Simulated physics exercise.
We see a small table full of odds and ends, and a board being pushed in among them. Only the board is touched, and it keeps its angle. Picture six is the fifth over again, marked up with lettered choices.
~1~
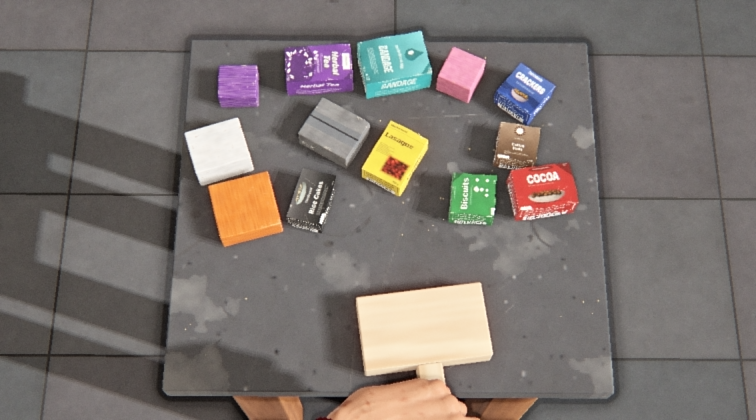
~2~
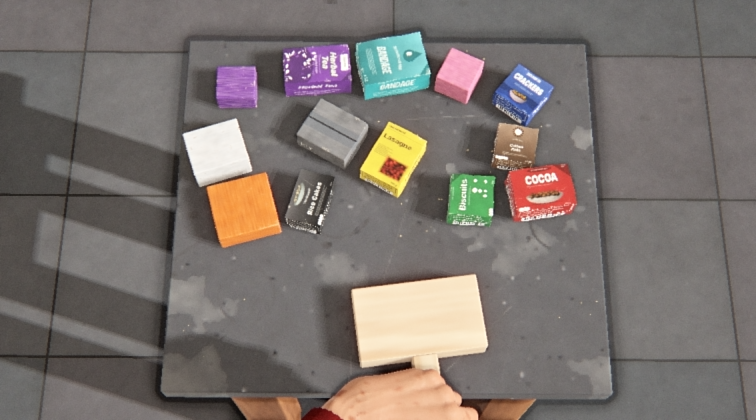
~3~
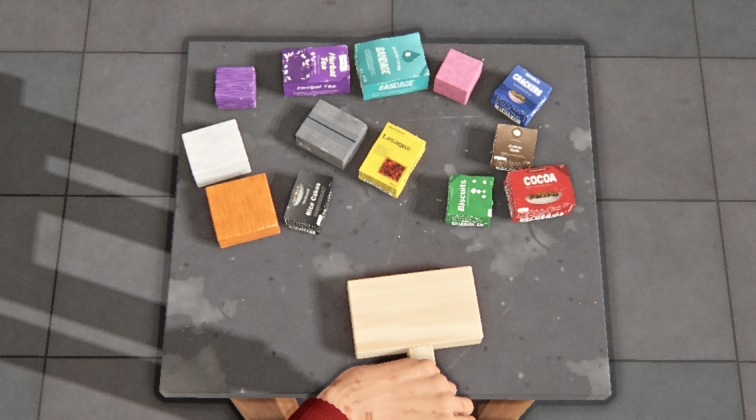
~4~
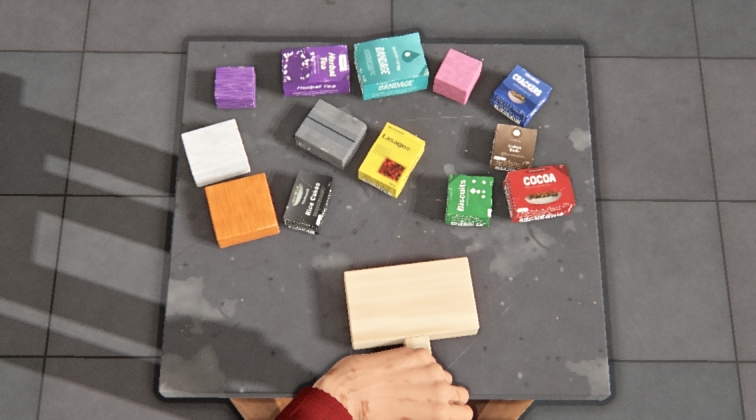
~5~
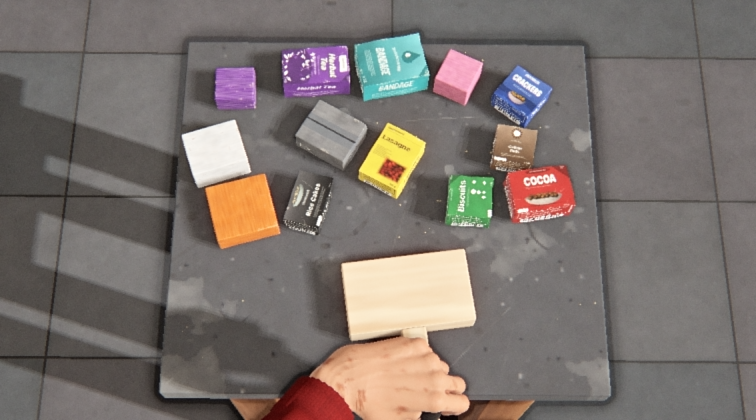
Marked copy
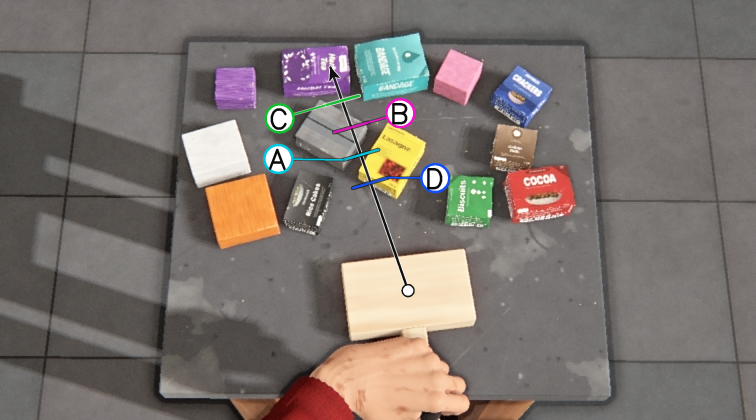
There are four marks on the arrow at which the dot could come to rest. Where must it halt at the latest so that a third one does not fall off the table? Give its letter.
The farthest such stop is C.
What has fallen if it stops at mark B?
The turquoise box.
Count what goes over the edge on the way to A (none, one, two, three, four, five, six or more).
By then, none.
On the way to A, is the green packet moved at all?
Yes.
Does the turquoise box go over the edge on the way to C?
Yes.
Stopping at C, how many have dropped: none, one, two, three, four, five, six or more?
Two.
On the marked copy, A at (360, 155); B at (352, 128); C at (342, 101); D at (370, 183); the arrow from (408, 291) to (330, 67); the white dot at (408, 291).
Taking C. A third of the way, board (383, 224); black packet (300, 196); green packet (472, 191).
Two thirds of the way, board (359, 156); turquoise box (388, 44); purple packet (315, 68).
When it is over, board (343, 107); purple packet over the edge; turquoise box over the edge; two fallen.
As for the rest, A is within the limit but short; B is within the limit but short; D is within the limit but short.
